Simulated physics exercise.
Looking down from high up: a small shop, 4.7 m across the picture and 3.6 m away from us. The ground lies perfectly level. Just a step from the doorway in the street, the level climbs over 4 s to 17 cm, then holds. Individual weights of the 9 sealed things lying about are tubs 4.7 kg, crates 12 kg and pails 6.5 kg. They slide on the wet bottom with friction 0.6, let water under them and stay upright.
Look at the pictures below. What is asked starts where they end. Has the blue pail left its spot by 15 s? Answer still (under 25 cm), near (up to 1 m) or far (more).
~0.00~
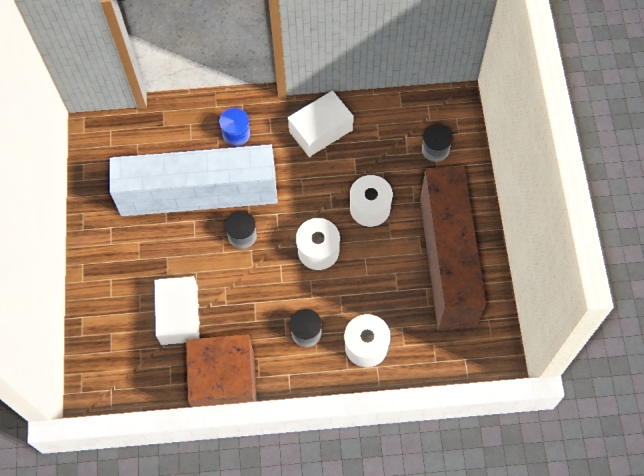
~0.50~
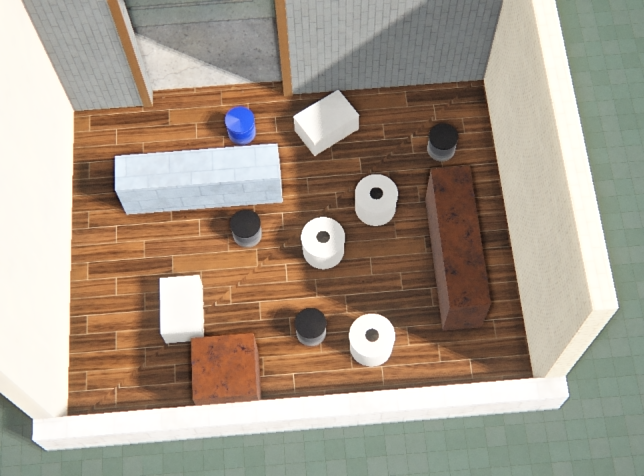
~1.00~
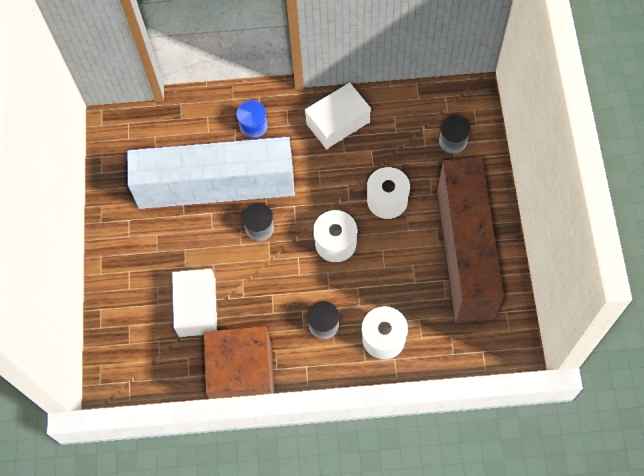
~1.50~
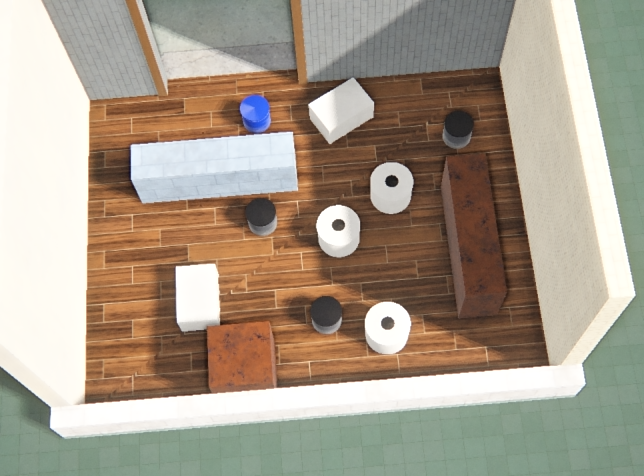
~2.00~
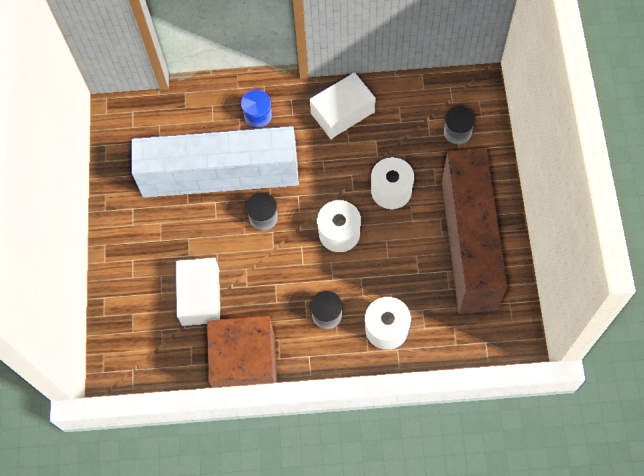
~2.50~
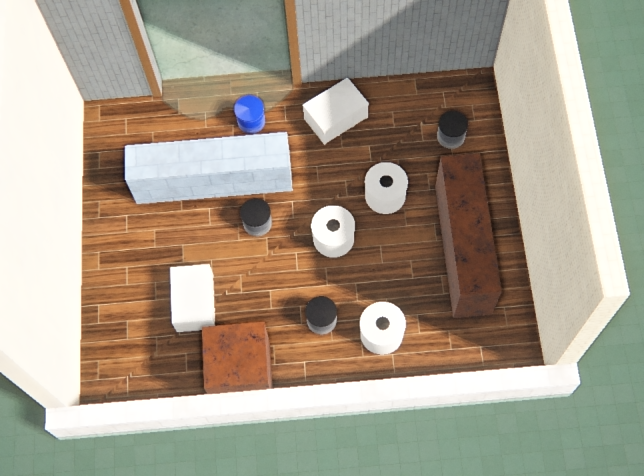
Far.
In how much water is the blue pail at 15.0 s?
Roughly 12 cm at that moment.
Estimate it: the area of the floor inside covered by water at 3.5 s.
Flooded: Near 1.5 m2.
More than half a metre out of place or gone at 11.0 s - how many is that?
4.
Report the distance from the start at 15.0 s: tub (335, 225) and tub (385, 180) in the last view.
First 30 cm, then 140 cm.
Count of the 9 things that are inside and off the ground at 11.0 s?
The count is 4.
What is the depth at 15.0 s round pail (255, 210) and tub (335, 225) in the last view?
Close to 11 and 6 centimetres.
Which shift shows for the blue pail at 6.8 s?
Shift by then: About 200 cm.
After 3.5 s the blue pail is near (251, 115), 0.1 m from its start, aground; 0 afloat.
After 6.8 s the blue pail is near (397, 170), 1.8 m from its start, aground; 0 afloat.
After 11.0 s the blue pail is near (416, 241), 2.4 m from its start, aground; 4 afloat.
After 15.0 s the blue pail is near (383, 367), 3.3 m from its start, afloat; 7 afloat.
